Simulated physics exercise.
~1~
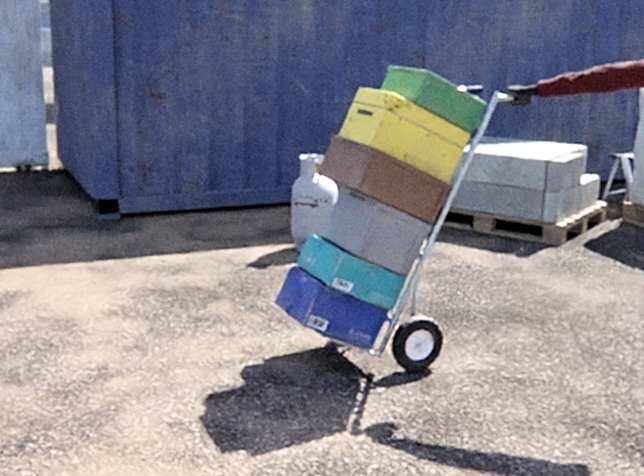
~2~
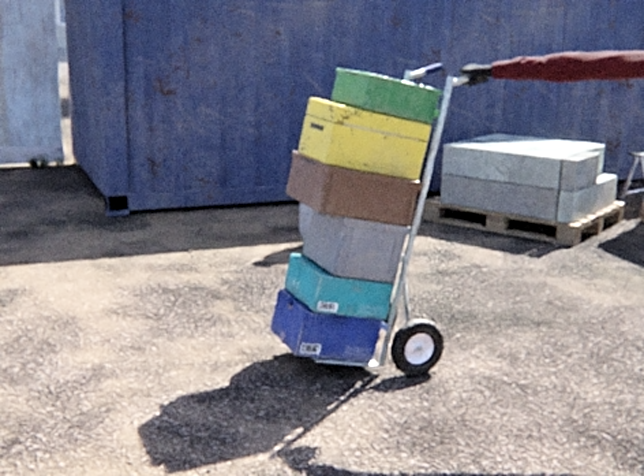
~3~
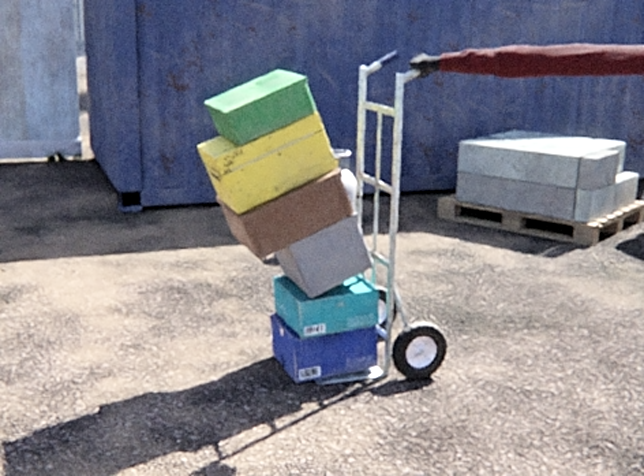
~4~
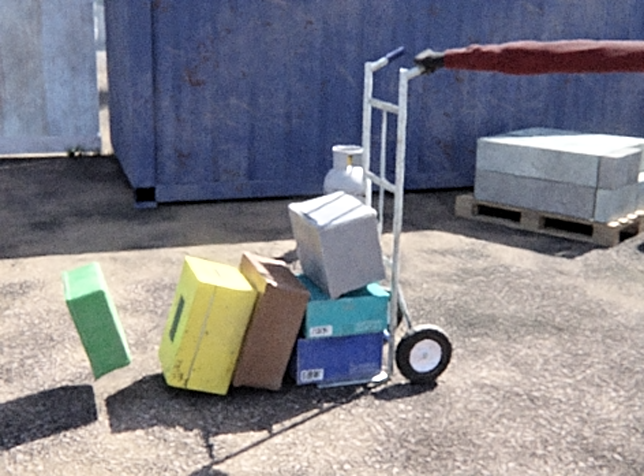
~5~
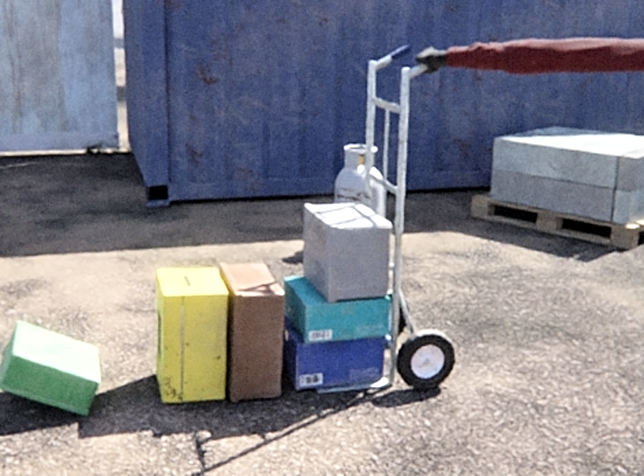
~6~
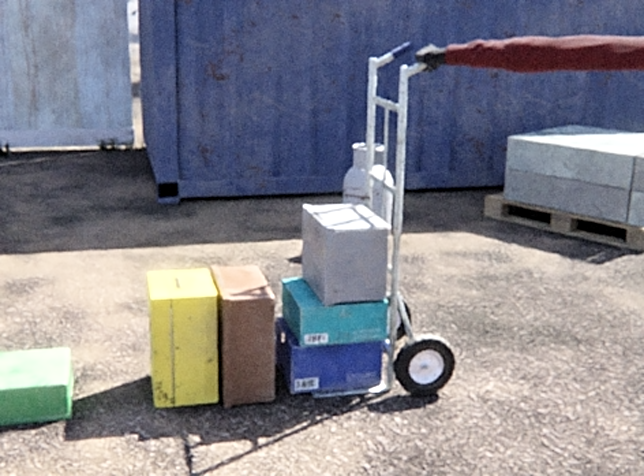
The clip shows a gloved hand swinging a sack truck stacked with six coloured boxes upright, whereupon the upper ones topple left; the green, yellow and brown boxes end on the ground, while the grey one lies tipped atop the turquoise and blue boxes.
